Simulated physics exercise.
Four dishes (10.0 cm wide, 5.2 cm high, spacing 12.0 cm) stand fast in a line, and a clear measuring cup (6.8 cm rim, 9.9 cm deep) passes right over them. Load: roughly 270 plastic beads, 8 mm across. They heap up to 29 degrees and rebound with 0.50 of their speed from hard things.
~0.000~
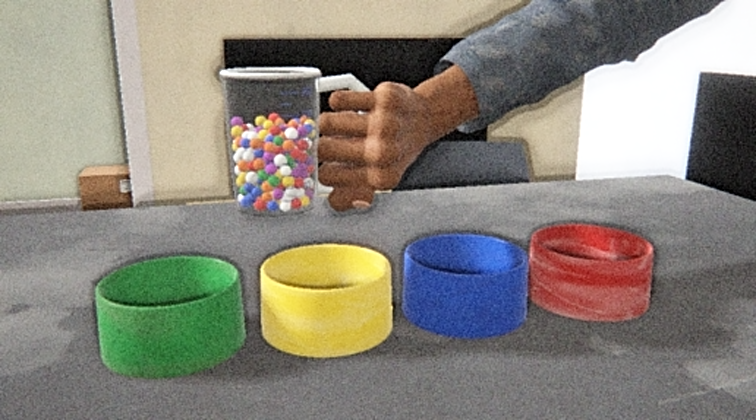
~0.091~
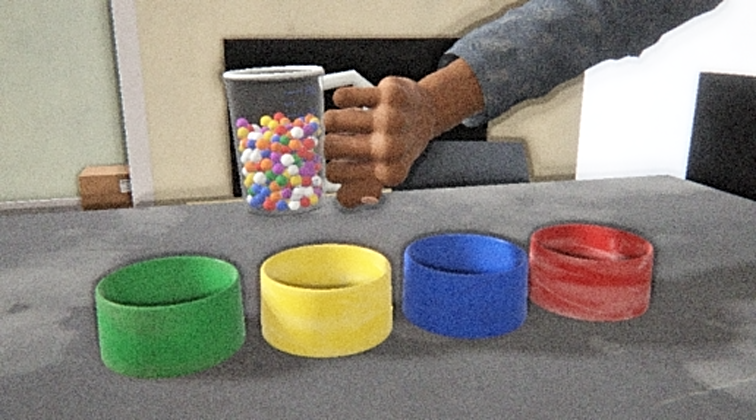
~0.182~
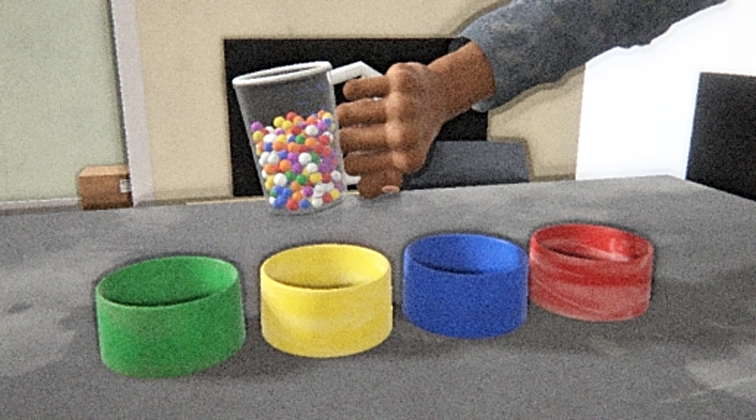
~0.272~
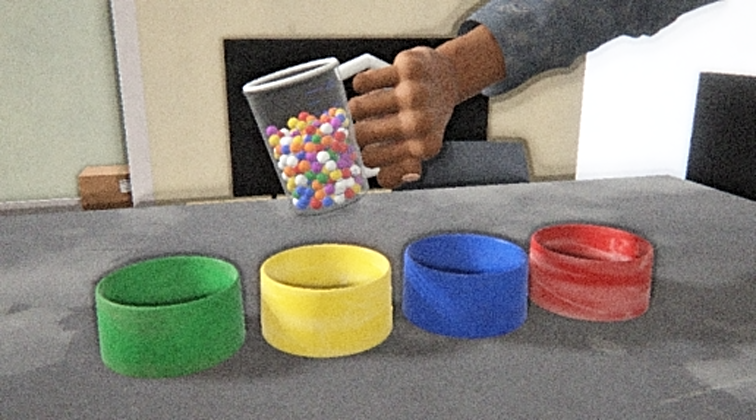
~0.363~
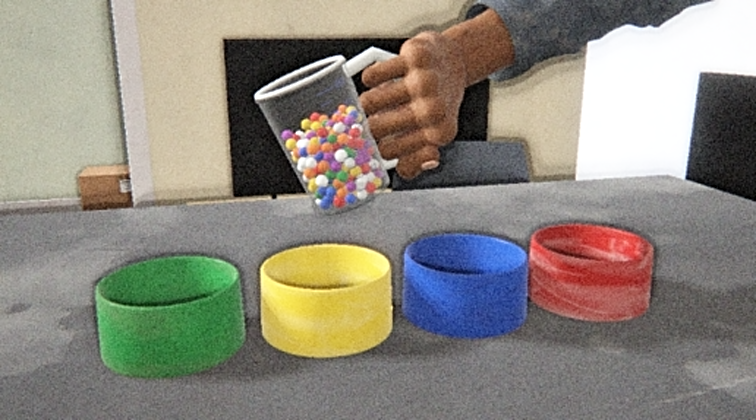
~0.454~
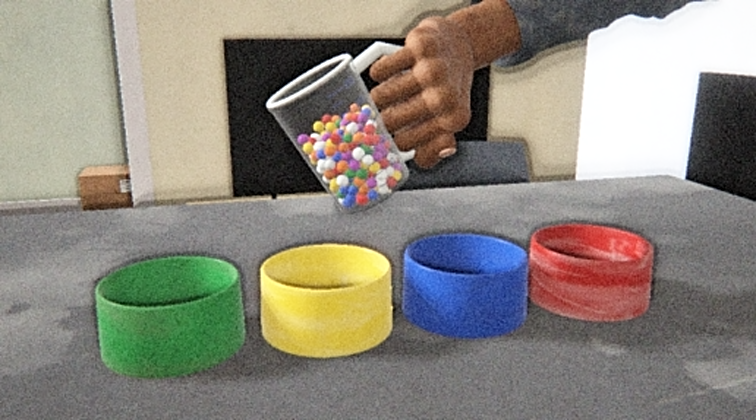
A hand moving a clear cup of colourful beads rightward above four coloured dishes while tilting it steadily to the left.
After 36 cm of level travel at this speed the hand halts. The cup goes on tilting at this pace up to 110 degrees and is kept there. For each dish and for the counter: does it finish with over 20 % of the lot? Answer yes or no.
Red dish: No; blue dish: Yes; green dish: No; yellow dish: No; on the counter: No.
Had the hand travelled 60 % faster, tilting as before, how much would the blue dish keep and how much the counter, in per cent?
Blue 0; counter 0.
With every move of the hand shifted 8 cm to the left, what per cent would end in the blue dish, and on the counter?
Then: Blue 20, counter 20.
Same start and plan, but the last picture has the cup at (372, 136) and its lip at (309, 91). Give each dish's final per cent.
Red 100, blue 0, green 0, yellow 0.
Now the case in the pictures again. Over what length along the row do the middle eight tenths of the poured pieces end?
About 7 cm.
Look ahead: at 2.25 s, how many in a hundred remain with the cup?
About 0 per cent.
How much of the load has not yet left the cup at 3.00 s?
Roughly 0 per cent.
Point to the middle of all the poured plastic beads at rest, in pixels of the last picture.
Around (469, 291).
After 1.53 s, tilt 110 degrees; cup holds 80 %, blue 15 %.
After 2.25 s, tilt 110 degrees; cup holds 0 %, blue 90 %.
After 3.00 s, tilt 110 degrees; cup holds 0 %, blue 90 %.
By 3.3 s all is still; red 0 %, blue 90 %, green 0 %, yellow 0 %, counter 10 %.
